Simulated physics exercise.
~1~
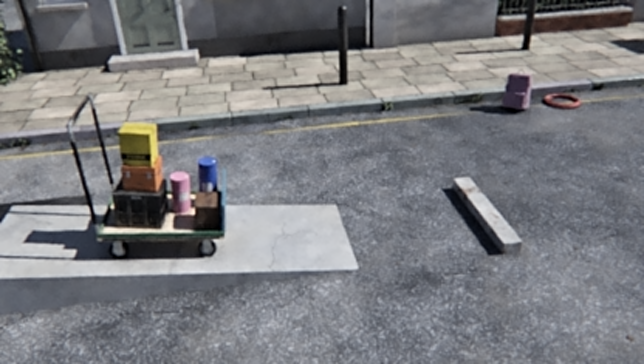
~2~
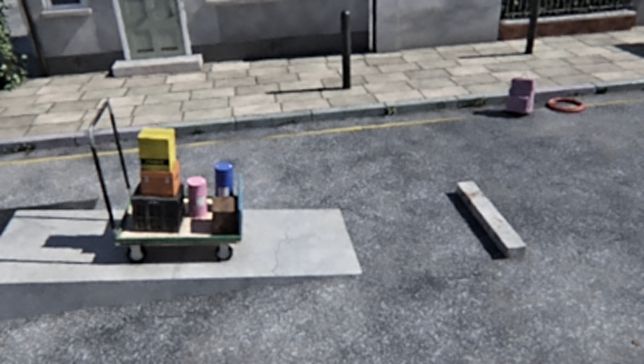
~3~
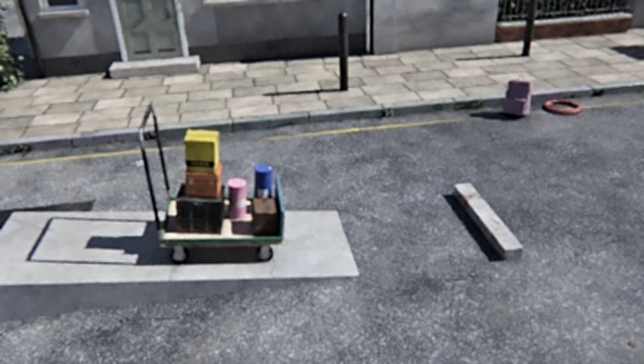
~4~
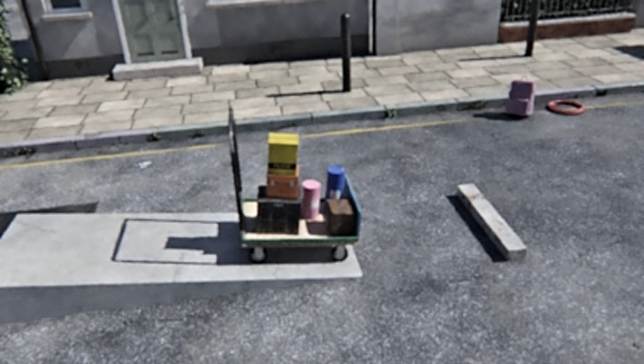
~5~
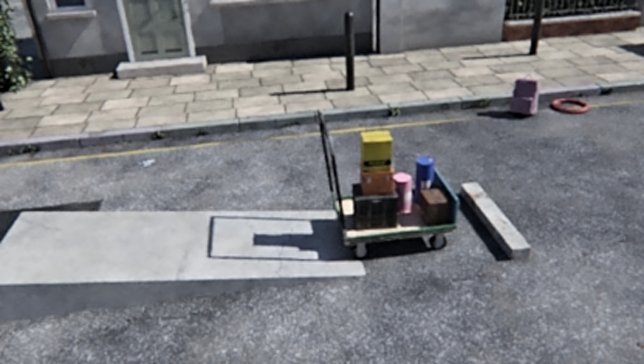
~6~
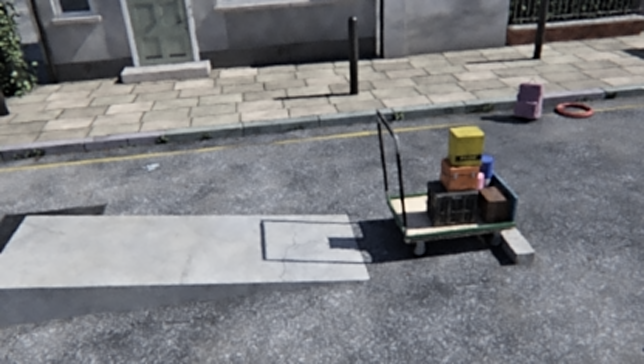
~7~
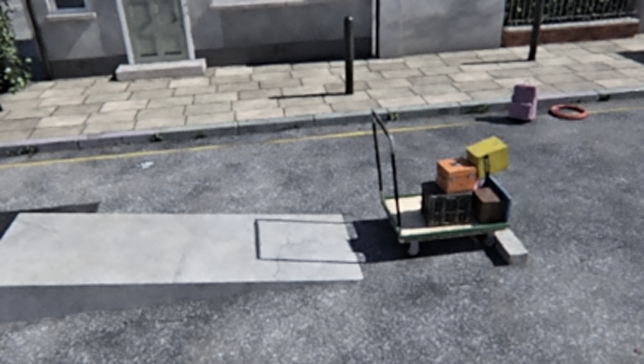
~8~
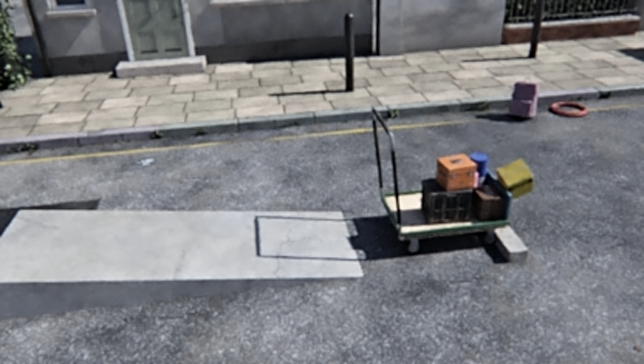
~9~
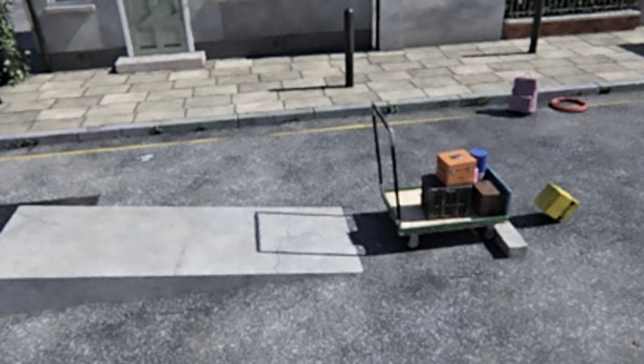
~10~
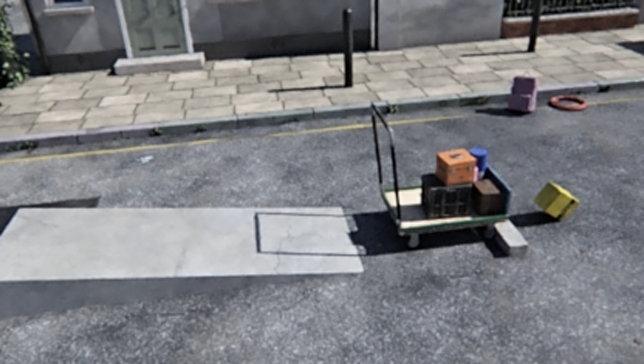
On a street, a loaded trolley rolls right into a kerb and its yellow box tumbles off.
